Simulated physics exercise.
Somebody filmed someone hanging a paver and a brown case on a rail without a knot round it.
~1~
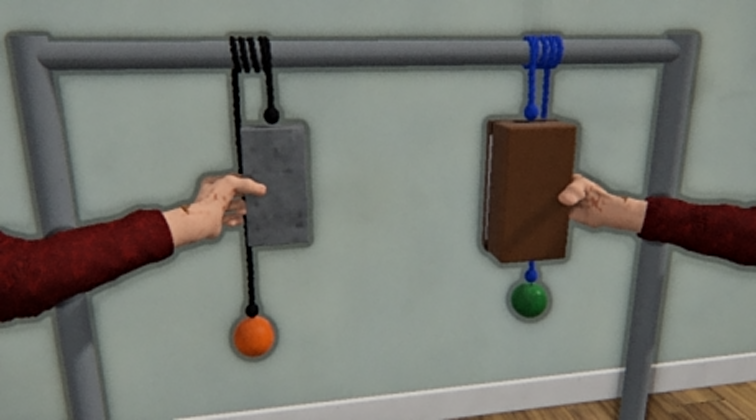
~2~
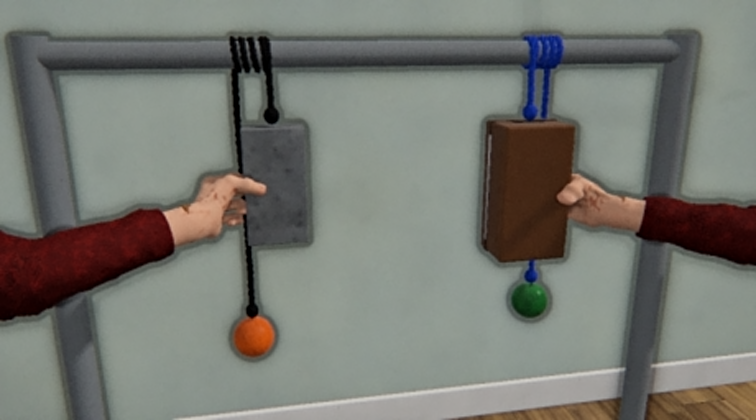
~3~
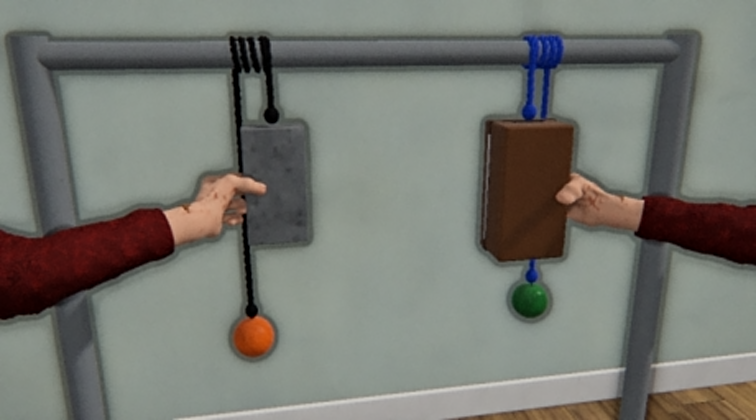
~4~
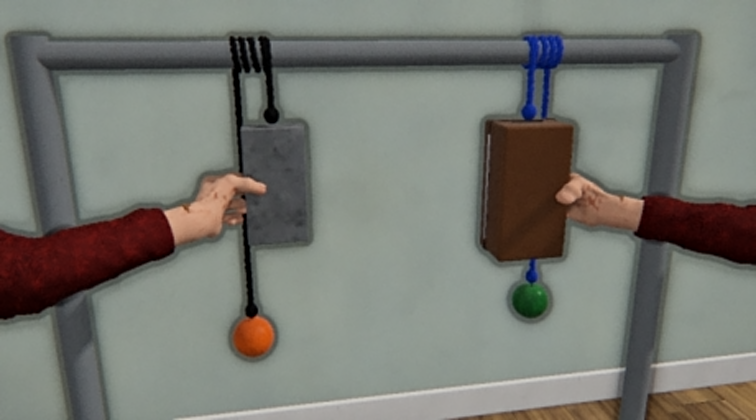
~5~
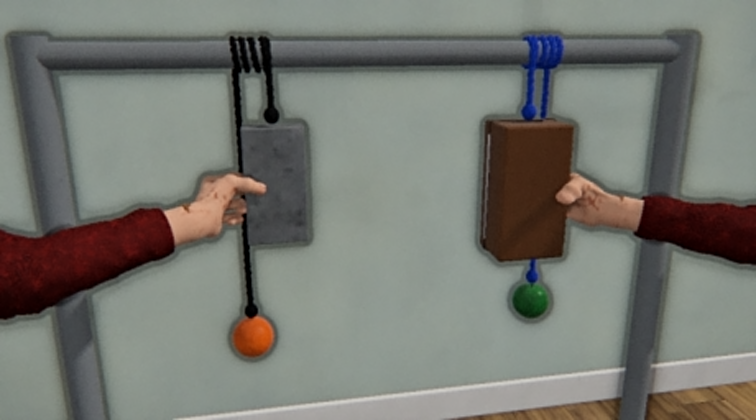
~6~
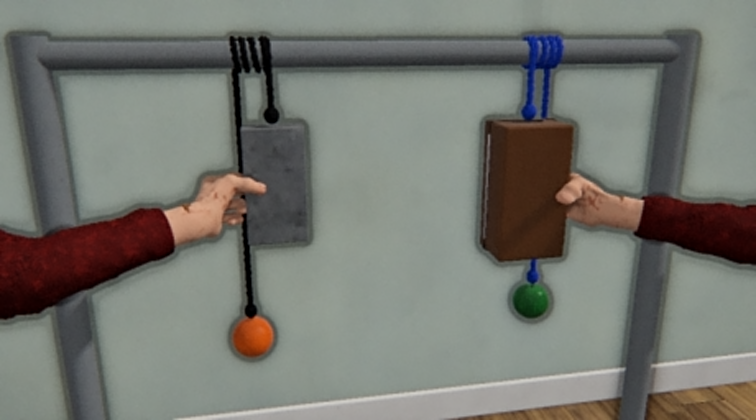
Nothing moved noticeably as two red-sleeved hands held a gray paver on the left and a brown case on the right below a rail wound with ropes, an orange and a green ball hanging underneath.
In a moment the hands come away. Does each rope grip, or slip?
Outcome: The paver stays hanging; the brown case is held.
Then, 0.38 s past the final frame, paver still up near (272, 138); brown case still up near (528, 161).
Then, 0.88 s past the final frame, paver still up near (272, 161); brown case still up near (521, 169).
When it is over, paver still up near (272, 168); brown case still up near (524, 175). The paver is held and the brown case keeps its height.
